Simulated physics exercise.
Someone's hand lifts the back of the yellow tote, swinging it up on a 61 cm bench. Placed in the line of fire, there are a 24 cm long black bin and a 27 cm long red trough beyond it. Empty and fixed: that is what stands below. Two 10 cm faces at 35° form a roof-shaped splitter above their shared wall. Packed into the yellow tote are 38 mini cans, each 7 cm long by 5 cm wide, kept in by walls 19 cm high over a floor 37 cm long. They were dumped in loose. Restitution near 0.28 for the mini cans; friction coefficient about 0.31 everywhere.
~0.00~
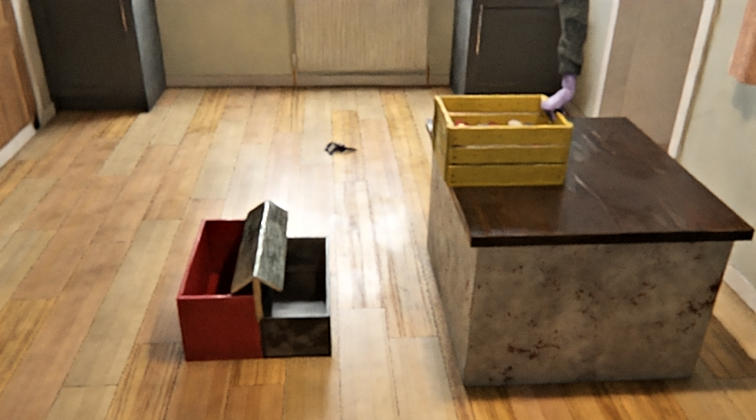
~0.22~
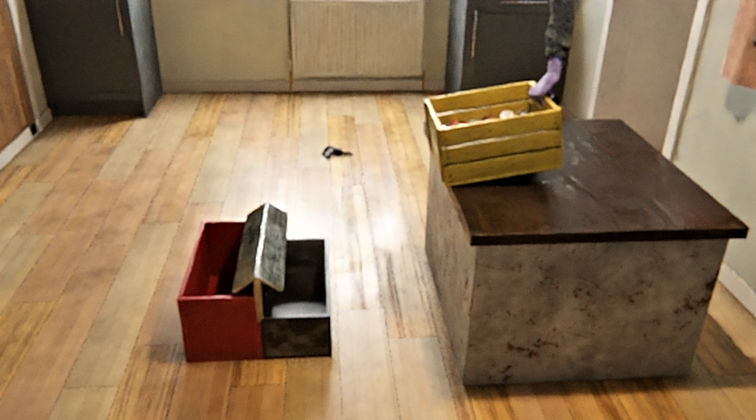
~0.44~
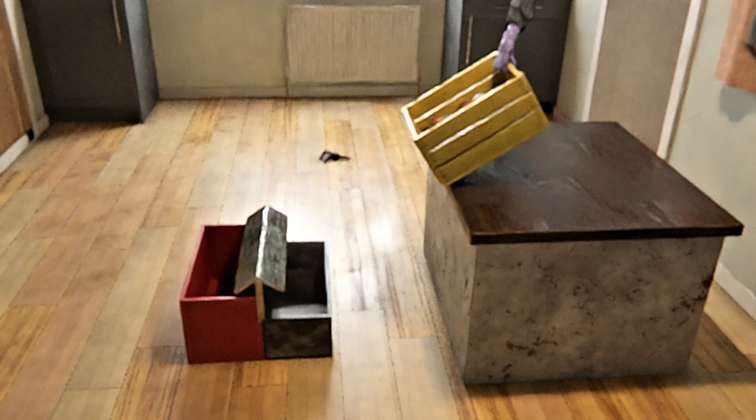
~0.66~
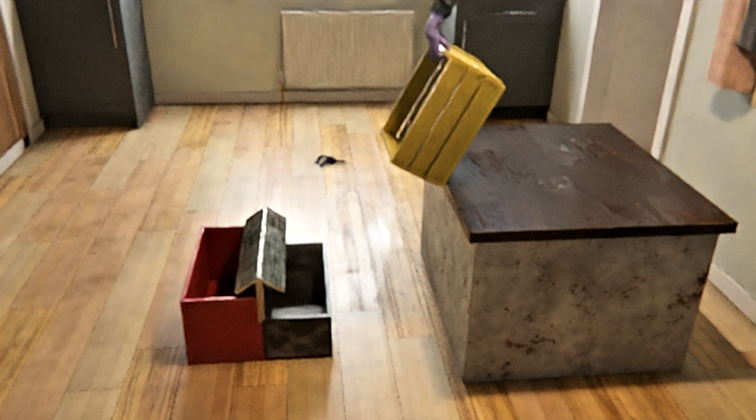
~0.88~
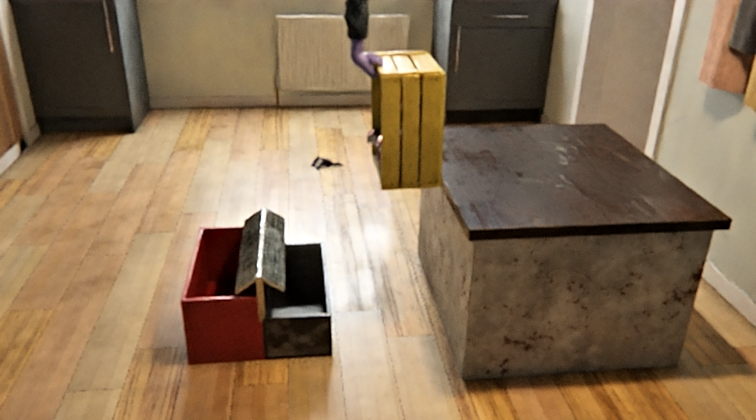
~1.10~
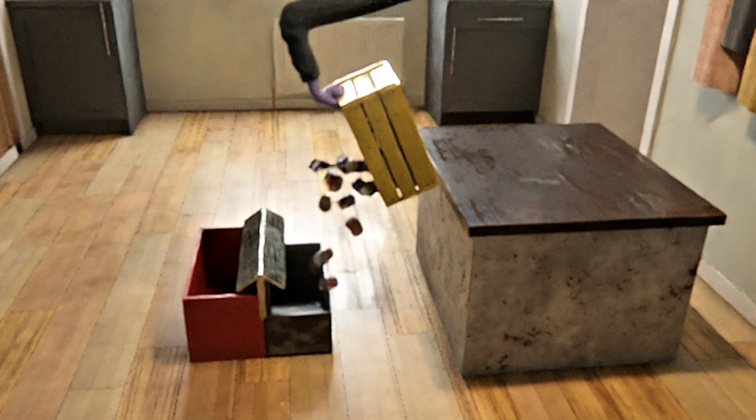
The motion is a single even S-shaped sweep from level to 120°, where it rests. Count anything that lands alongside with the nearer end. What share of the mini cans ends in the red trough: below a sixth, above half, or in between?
Count in the red trough: Below one in six of them.
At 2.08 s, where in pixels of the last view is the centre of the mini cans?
Centre: Approx. (316, 303).
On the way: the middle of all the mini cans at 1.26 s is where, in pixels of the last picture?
The centre sits near (346, 209).
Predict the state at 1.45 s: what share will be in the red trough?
Estimate for then: Some 0 percent.
After 1.26 s, tilt 120°; 12 still in the yellow tote, 5 in the black bin, 1 on the ground short of the black bin and 20 in the air.
After 1.45 s, tilt 120°; 3 still in the yellow tote, 18 in the black bin, 7 on the ground short of the black bin and 10 in the air.
After 1.73 s, tilt 120°; 20 in the black bin, 13 on the ground short of the black bin and 5 in the air.
Outcome (at 2.08 s), 22 in the black bin and 16 on the ground short of the black bin. Asked share, 0 of 38, 0 per cent.
